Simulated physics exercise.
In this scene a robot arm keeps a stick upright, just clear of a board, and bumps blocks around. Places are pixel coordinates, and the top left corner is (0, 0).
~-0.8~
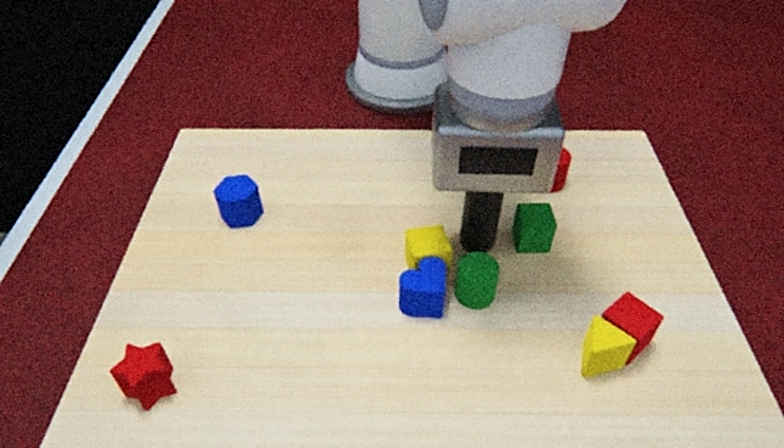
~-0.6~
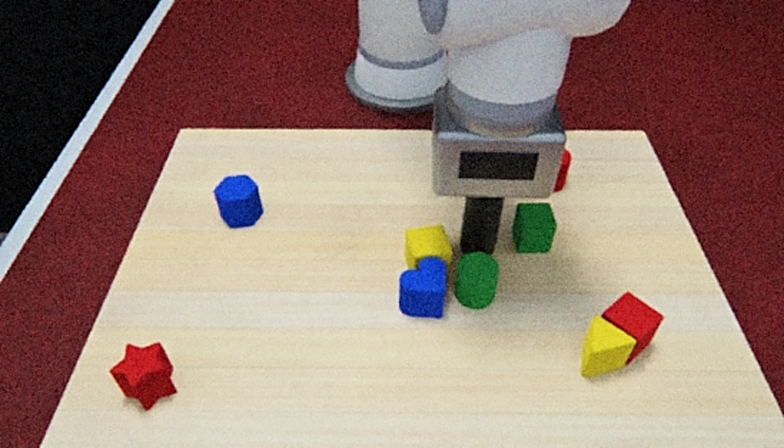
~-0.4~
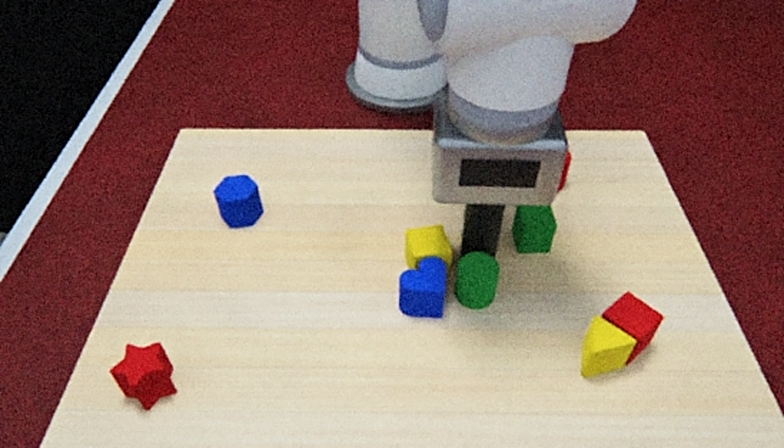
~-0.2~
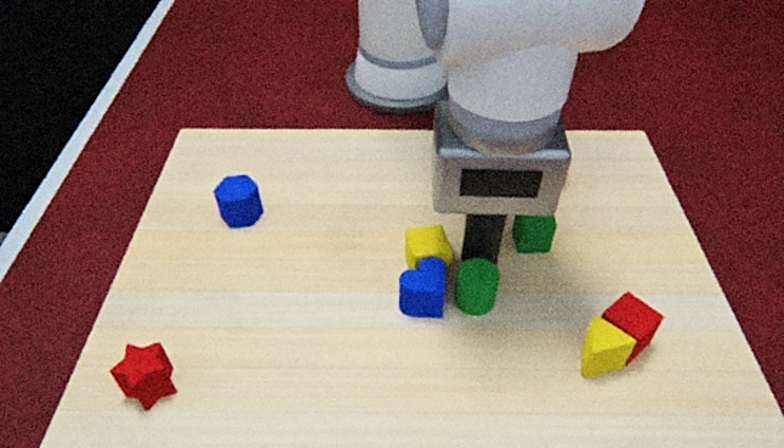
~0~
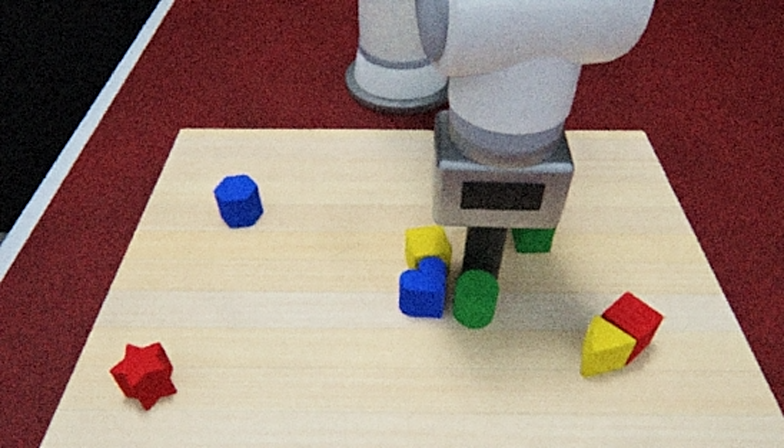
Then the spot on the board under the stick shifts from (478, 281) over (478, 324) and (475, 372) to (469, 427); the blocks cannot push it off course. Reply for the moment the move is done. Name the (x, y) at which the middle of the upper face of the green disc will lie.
It will end up at (426, 413).
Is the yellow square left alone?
Yes
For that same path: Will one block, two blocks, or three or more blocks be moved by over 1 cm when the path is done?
One block shifts.
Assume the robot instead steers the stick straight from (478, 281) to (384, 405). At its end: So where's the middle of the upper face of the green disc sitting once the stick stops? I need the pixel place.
It should be at (468, 342) by then.
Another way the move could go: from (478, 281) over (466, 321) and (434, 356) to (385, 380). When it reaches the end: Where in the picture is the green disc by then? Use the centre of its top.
Its top face will be centred at roughly (459, 367).
What follows on the original path. One third of the way, stick at (479, 317); green disc at (470, 330).
Two thirds of the way, stick at (476, 366); green disc at (451, 378).
At the end, stick at (470, 421); yellow square in place; green disc at (426, 413).
